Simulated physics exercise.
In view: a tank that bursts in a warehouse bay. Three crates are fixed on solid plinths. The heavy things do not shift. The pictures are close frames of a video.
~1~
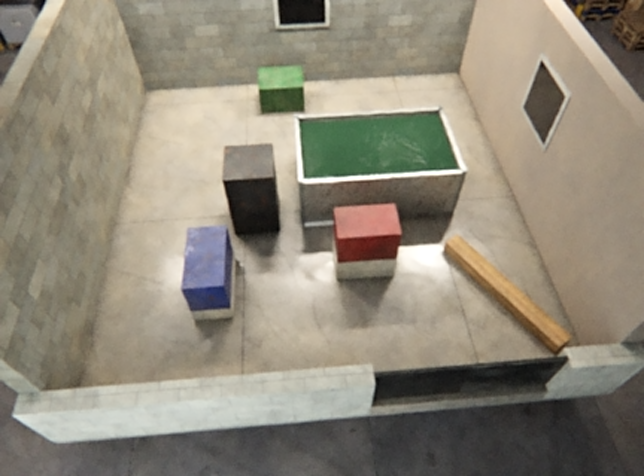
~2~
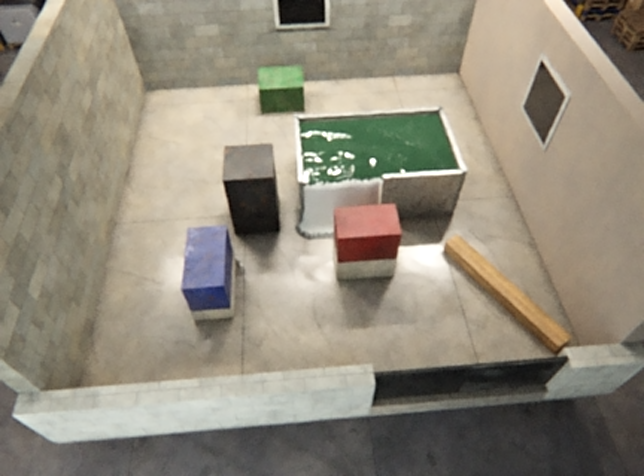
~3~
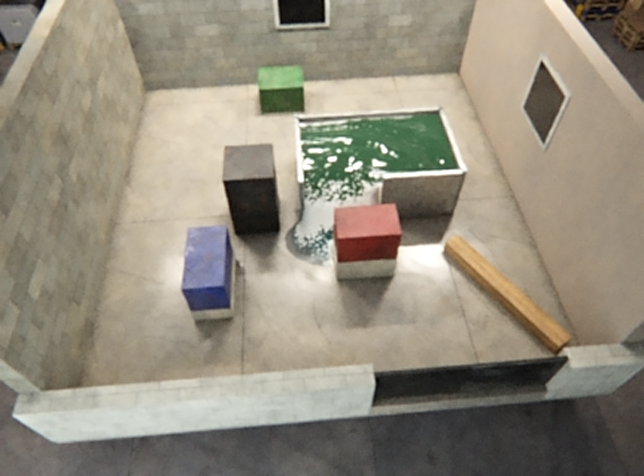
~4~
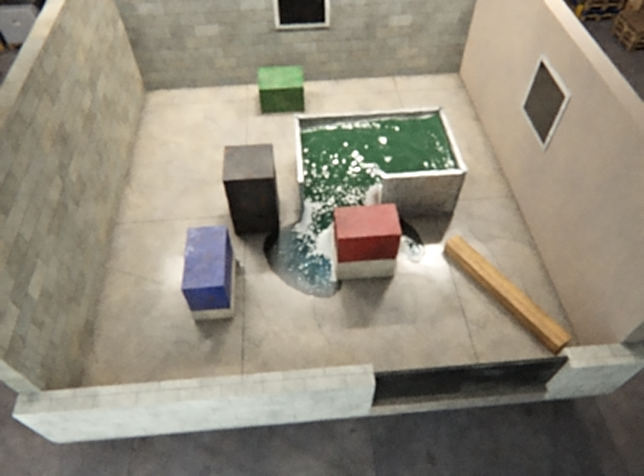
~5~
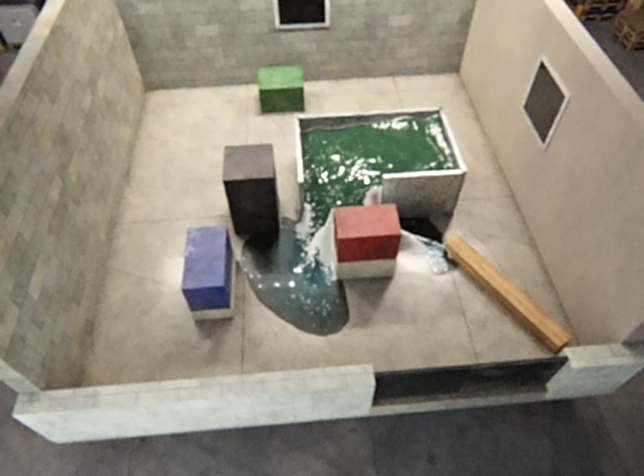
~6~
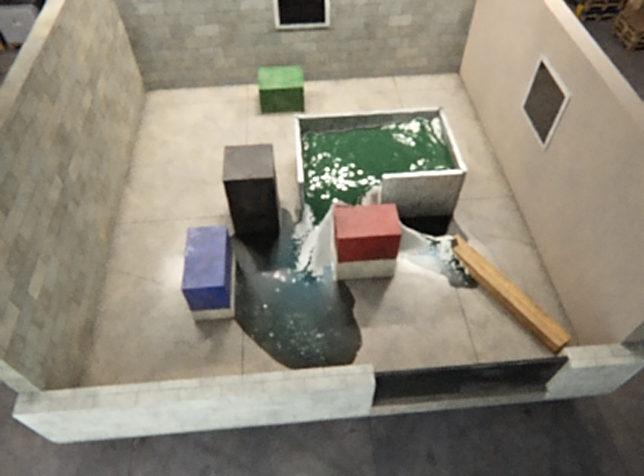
In a walled warehouse bay, an open tank of green water burst at its front left, and the water poured out around the red block and spread across the floor toward the viewer.
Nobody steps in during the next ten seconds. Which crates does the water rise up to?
The blue crate is wetted; the green crate is wetted; the red crate is wetted.
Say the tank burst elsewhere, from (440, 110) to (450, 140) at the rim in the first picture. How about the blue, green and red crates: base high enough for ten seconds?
In short: The blue crate remains dry, the green crate ends up wet, the red crate is safe.
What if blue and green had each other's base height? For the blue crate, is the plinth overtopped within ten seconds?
One by one: Blue is topped.
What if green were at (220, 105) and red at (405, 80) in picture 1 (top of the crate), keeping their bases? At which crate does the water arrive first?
First comes the one in blue.
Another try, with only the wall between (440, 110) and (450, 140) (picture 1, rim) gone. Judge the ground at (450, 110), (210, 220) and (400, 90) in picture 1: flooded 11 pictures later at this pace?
In that order: Awash, not flooded, covered.
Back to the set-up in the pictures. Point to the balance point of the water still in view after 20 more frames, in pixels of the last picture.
Close to (339, 249).
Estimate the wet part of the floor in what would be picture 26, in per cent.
About 65 per cent.
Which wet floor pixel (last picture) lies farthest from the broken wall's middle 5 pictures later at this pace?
At about (118, 409).
A moment on, water covers 25 % of the floor; the blue crate water round its plinth, the green crate not reached, the red crate water round its plinth.
Next, water covers 40 % of the floor; the blue crate water round its plinth, the green crate not reached, the red crate water round its plinth.
Then, water covers 65 % of the floor; the blue crate water round its plinth, the green crate not reached, the red crate water round its plinth.
Later, water covers 90 % of the floor; the blue crate water round its plinth, the green crate water round its plinth, the red crate water round its plinth.
In the end, water covers 100 % of the floor; the blue crate was topped, the green crate was topped, the red crate was topped.
